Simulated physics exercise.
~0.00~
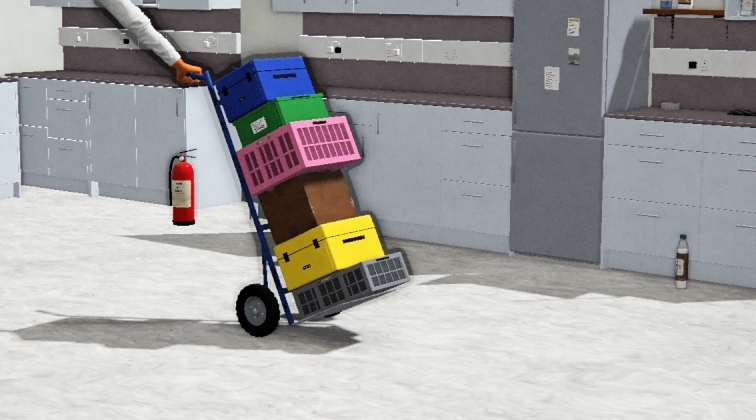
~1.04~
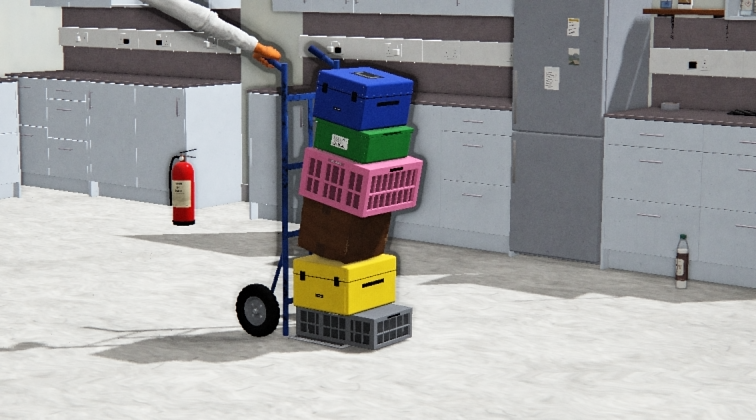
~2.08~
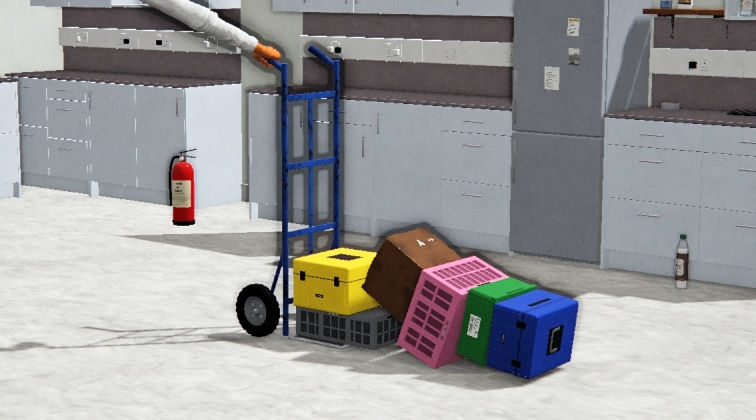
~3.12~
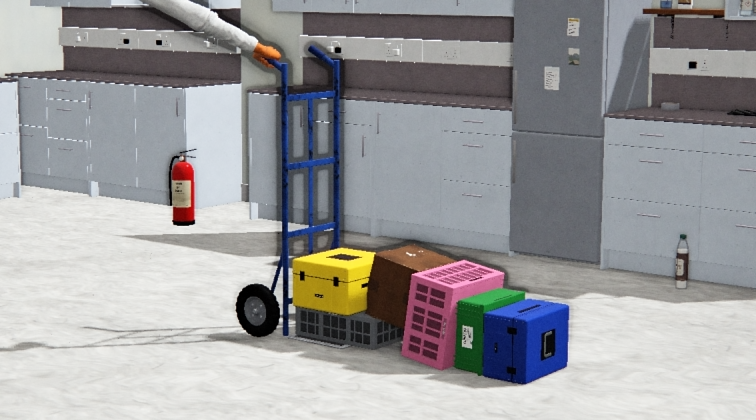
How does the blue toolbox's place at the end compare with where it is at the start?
At the start the blue toolbox is on top of the stack on the tilted hand truck. At the end it lies tipped over on the floor, farthest to the right of the fallen boxes.
